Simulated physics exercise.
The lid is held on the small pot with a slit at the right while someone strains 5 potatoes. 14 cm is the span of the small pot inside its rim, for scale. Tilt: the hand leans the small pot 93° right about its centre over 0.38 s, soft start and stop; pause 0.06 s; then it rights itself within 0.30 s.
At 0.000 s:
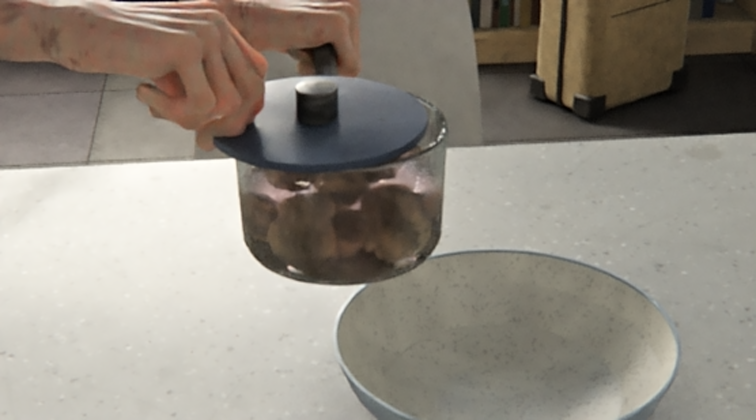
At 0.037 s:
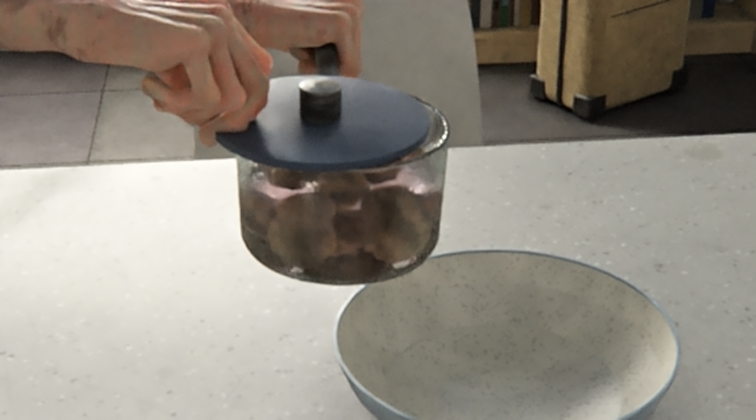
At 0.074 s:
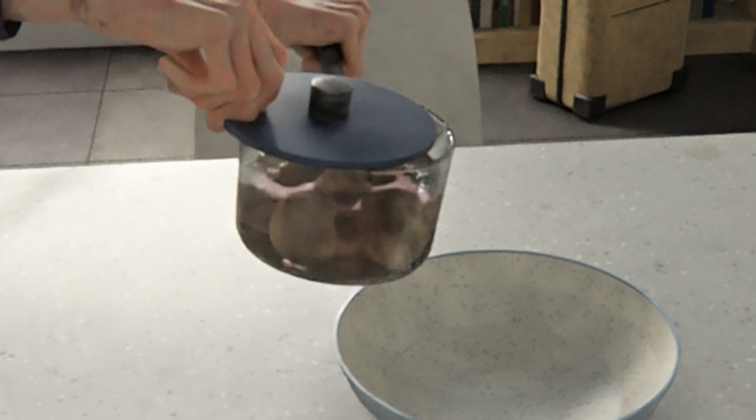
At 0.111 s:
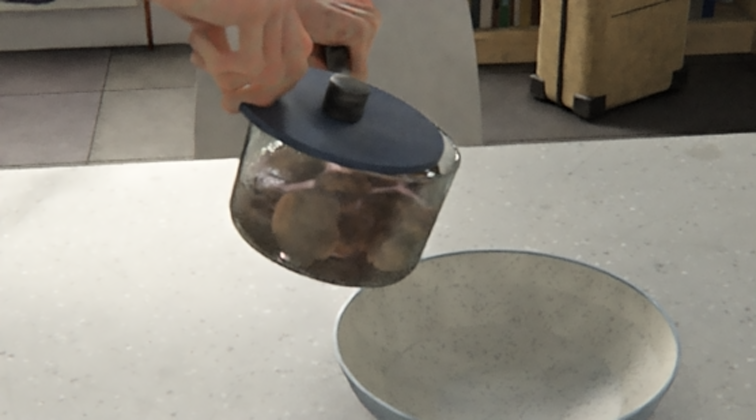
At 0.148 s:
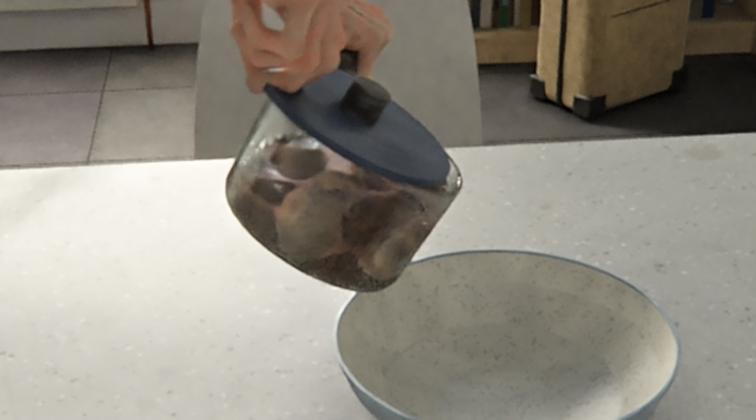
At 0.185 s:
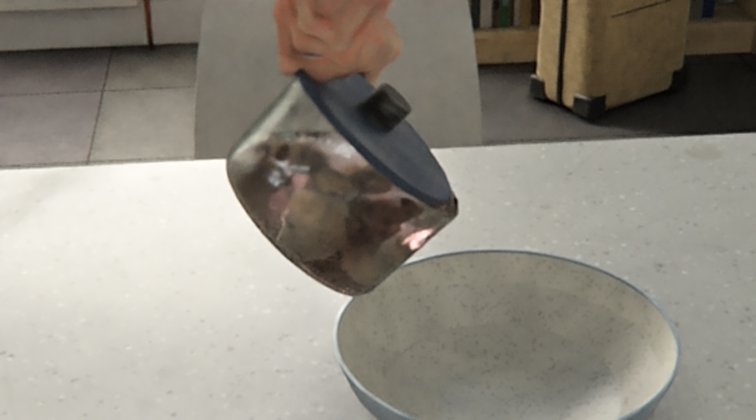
Small glass pot of potatoes tilting steadily to the right beside a pale bowl, hands holding its dark blue lid on.
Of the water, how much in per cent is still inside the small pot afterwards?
Close to 43 per cent is left.
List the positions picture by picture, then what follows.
In the first frame, tilt 0°; pouring edge (444, 122); surface from (242, 176) to (439, 165); the lid's edge is at (423, 115), 10 mm short of the rim.
In the second frame, tilt 2°; pouring edge (446, 126); surface from (242, 175) to (439, 166).
In the third frame, tilt 8°; pouring edge (451, 137); surface from (243, 173) to (442, 168).
In the fourth frame, tilt 18°; pouring edge (456, 154); surface from (240, 172) to (445, 171).
In the fifth frame, tilt 31°; pouring edge (458, 177); surface from (237, 166) to (451, 179).
In the sixth frame, tilt 45°; pouring edge (453, 202); surface from (231, 156) to (448, 186); the lid's edge is at (446, 184), 10 mm short of the rim.
Then, 0.32 s in, the tilt is 88° and 80 per cent of the water is still in the small pot.
Then, 0.43 s in, the tilt is 93° and 62 per cent of the water is still in the small pot.
Then, 0.53 s in, the tilt is 72° and 48 per cent of the water is still in the small pot.
Then, 0.65 s in, the tilt is 19° and 43 per cent of the water is still in the small pot.
Finally, 43 per cent of the water is still in the small pot.
